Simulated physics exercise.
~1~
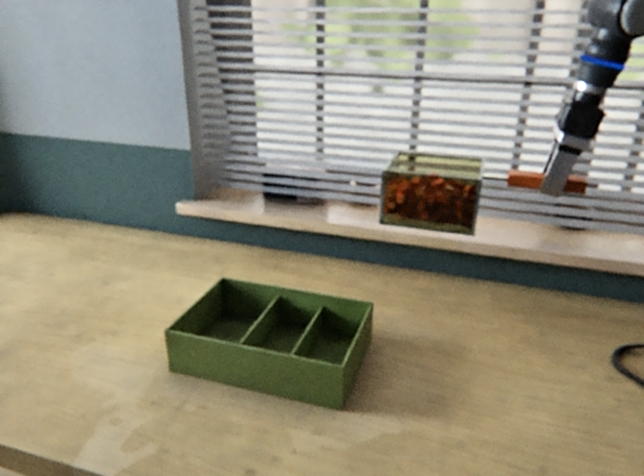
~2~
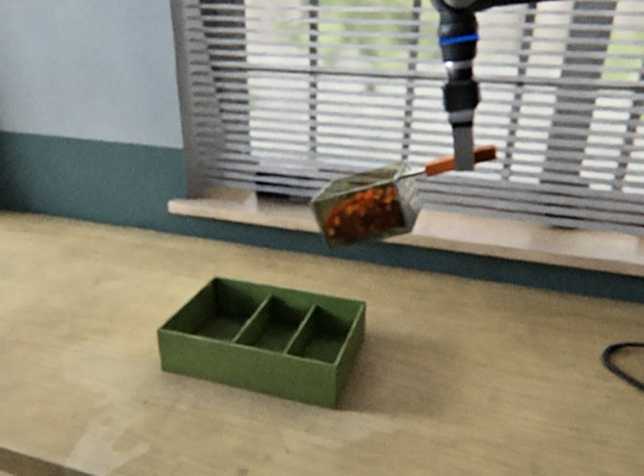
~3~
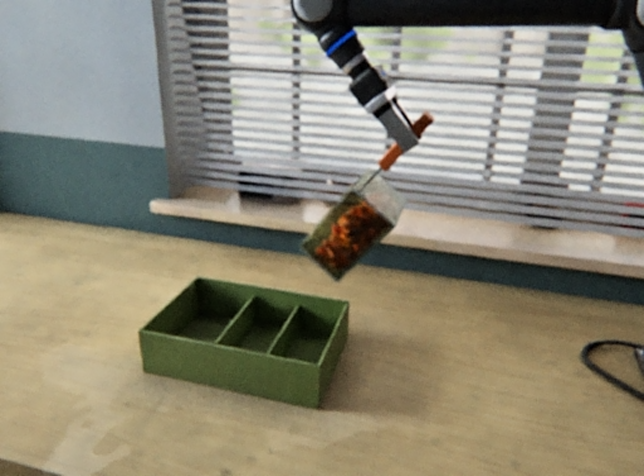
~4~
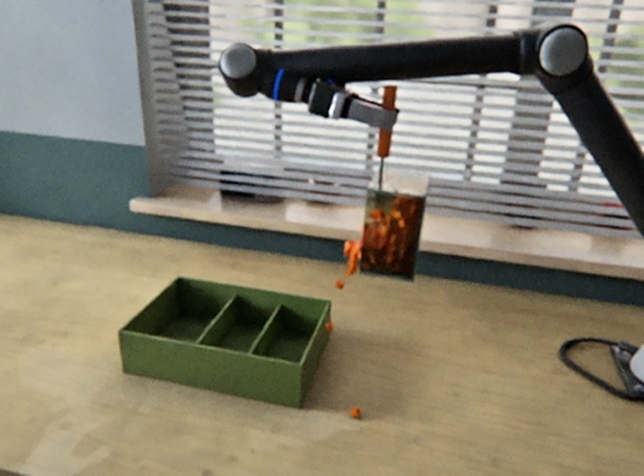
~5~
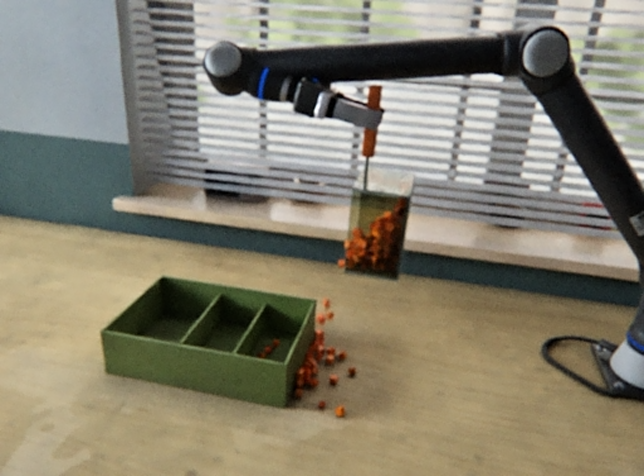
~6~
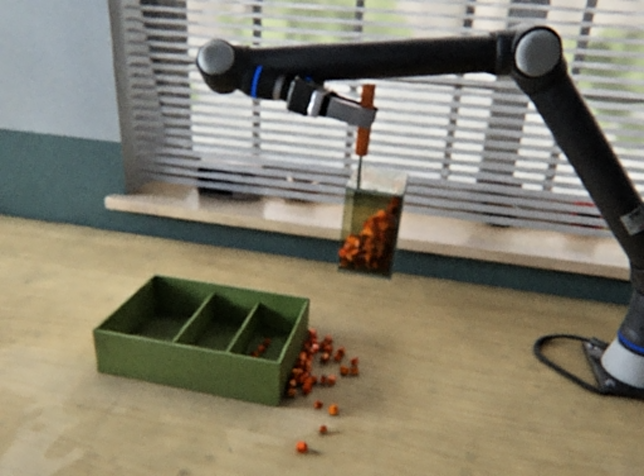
On a wooden table top, a robot arm tips orange dice from a clear box, spilling many beside a green crate.
